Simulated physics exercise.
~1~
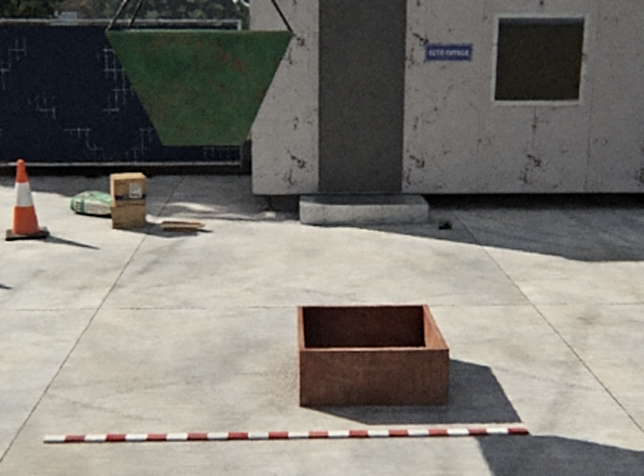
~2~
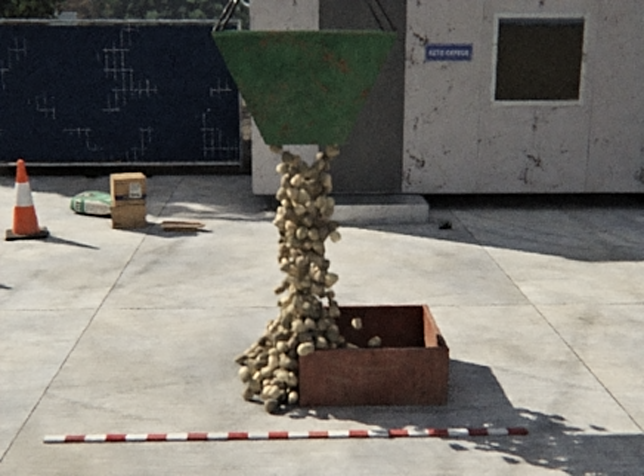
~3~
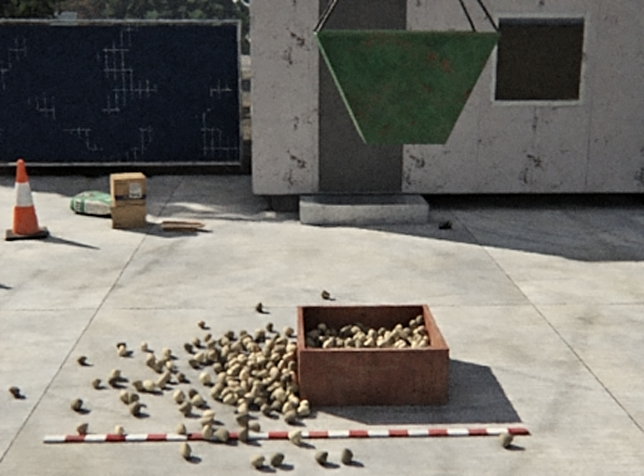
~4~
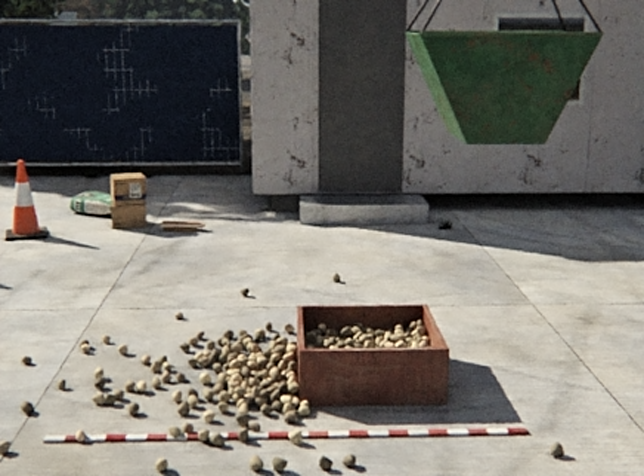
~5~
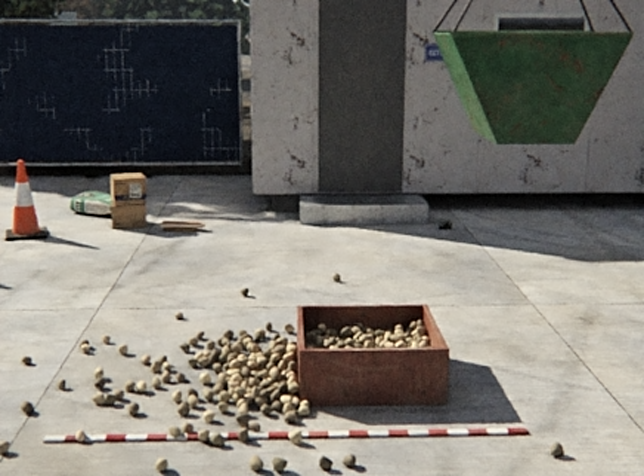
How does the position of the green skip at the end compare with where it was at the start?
At the start the skip hangs at the upper left, in front of the dark blue fence and the edge of the pale wall. By the end it hangs at about the same height on the far right, in front of the window.
Green skip moving right, dropping rounded stones partly into a rusty-brown bin, with many left scattered on the concrete to its left.
